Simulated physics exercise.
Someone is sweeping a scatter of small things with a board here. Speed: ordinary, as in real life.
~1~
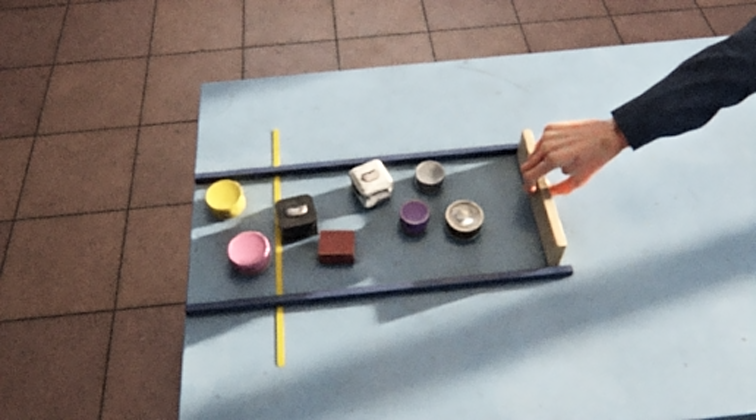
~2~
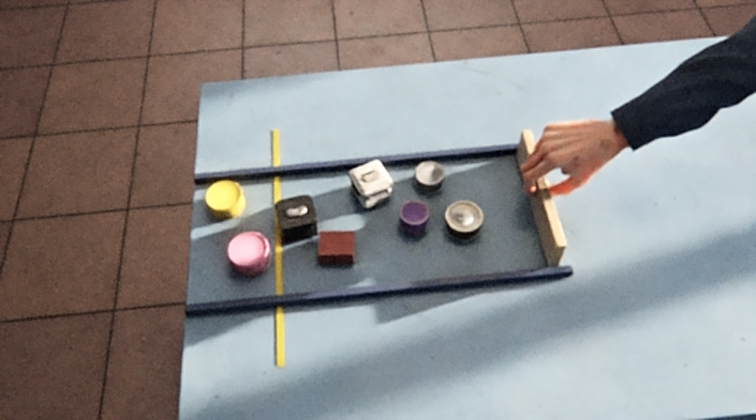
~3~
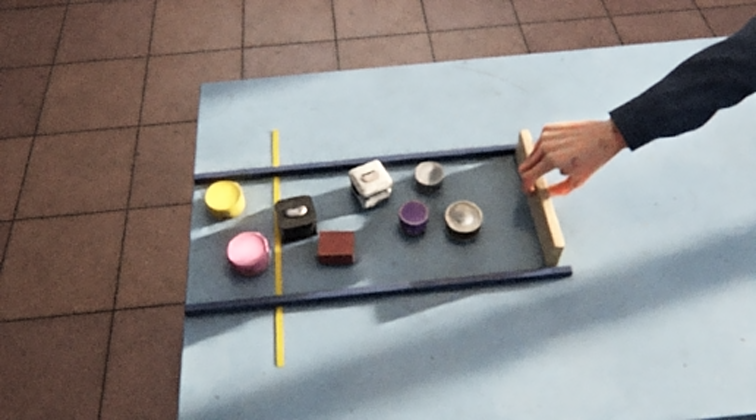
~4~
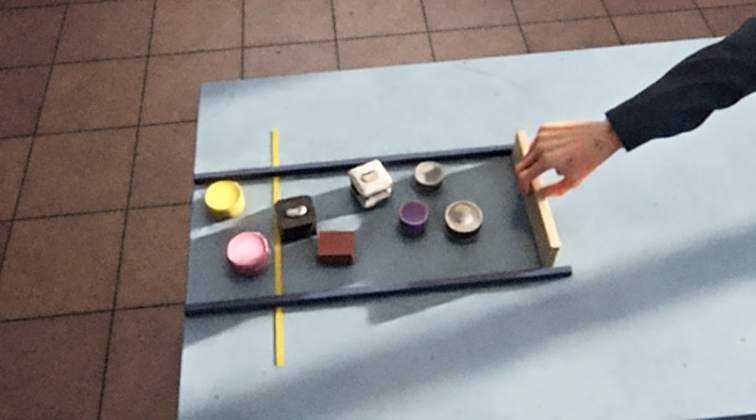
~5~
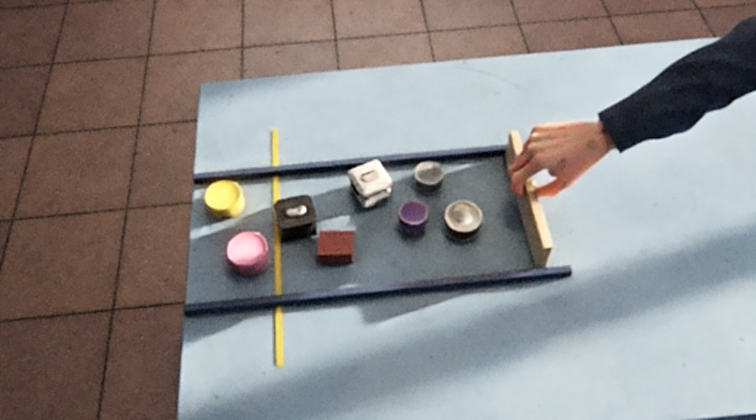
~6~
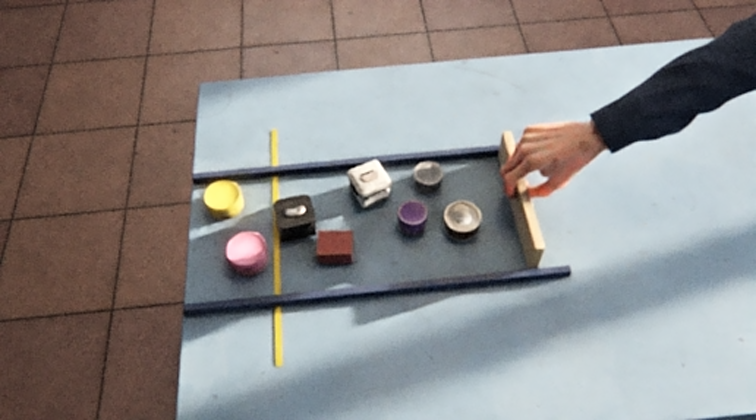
A hand slid a wooden board slightly to the left between two dark rails on a pale blue table, while the small pots, tins and cases scattered in front of it stayed where they were.
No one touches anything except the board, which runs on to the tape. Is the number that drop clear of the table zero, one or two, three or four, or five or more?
Spilled: Not one.
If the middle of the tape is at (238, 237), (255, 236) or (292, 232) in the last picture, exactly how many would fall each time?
Try 1: 1; try 2: 1; try 3: 0.
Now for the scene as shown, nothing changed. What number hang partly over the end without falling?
The count is 1.
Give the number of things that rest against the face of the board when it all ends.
It is in contact with 4.
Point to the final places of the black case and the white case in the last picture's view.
The black case ends up near (218, 227), and the white case near (227, 188).
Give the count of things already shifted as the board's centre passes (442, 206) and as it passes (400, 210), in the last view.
First 3 and then 4.
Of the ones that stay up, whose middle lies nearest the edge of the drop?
That is the yellow tub.
Soon after, none off yet; yellow tub at rest near (224, 200); pink pot at rest near (248, 254); black case at rest near (295, 218).
Then, none off yet; yellow tub at rest near (224, 200); pink pot at rest near (248, 256); black case moved about its own width near (248, 220).
At rest, the number that fall off is zero.
